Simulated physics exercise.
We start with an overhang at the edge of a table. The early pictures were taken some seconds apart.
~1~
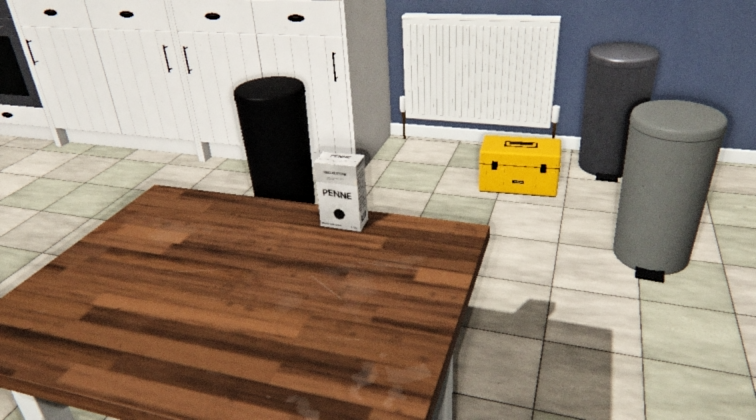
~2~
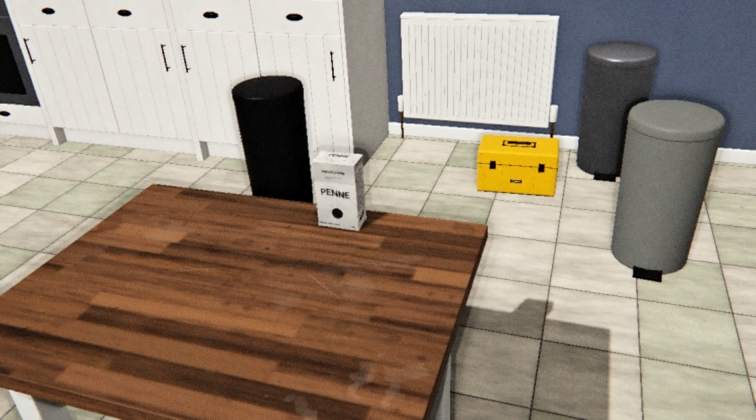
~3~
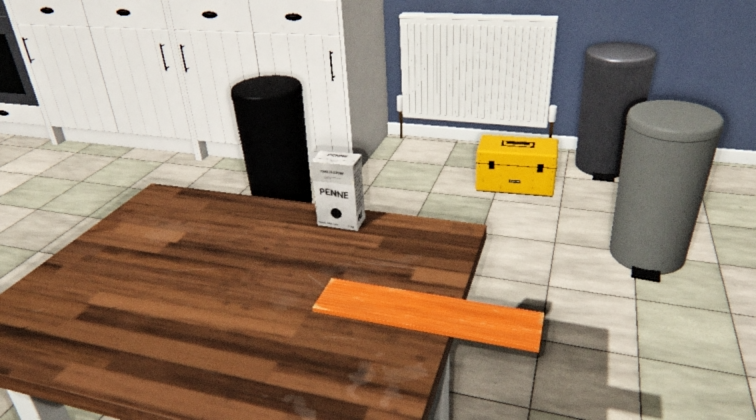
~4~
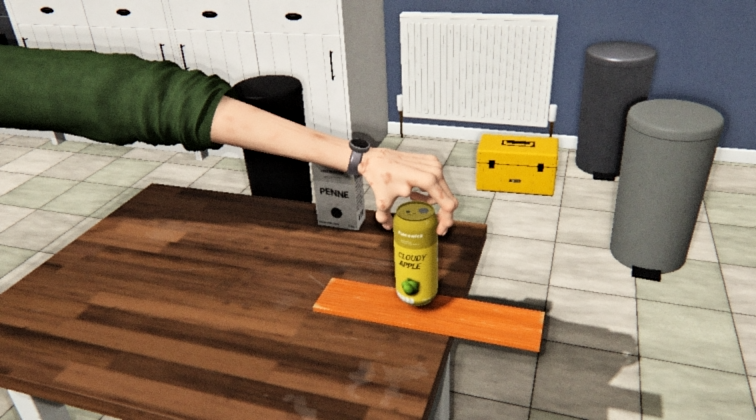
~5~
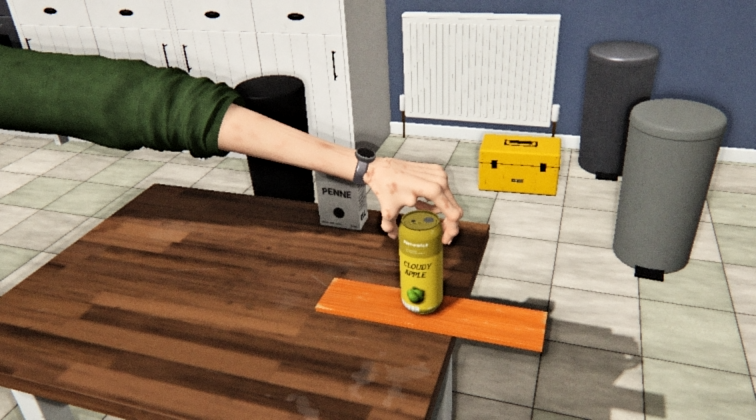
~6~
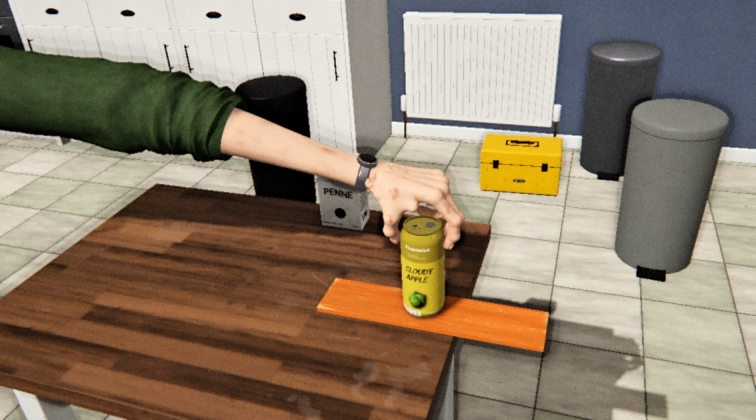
In a kitchen, a white penne carton stands on a wooden table, with bins and a yellow toolbox behind. An orange board appears, jutting past the table's right edge. Then a green-sleeved arm reaches in from the left and lowers a yellow can slightly onto the board, still gripping it.
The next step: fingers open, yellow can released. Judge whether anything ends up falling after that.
In the end it stays stable on the table.
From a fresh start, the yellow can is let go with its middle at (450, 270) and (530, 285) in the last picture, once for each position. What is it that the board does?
The first time it does not fall; the second time it drops.
Then, 0.30 s past the last view, nothing moves.
Then, 0.70 s past the last view, yellow can resting near (423, 268).
Finally, all 3 still in place. Final places as the last picture's camera would see them, yellow can near (423, 268). The board stays on the table.
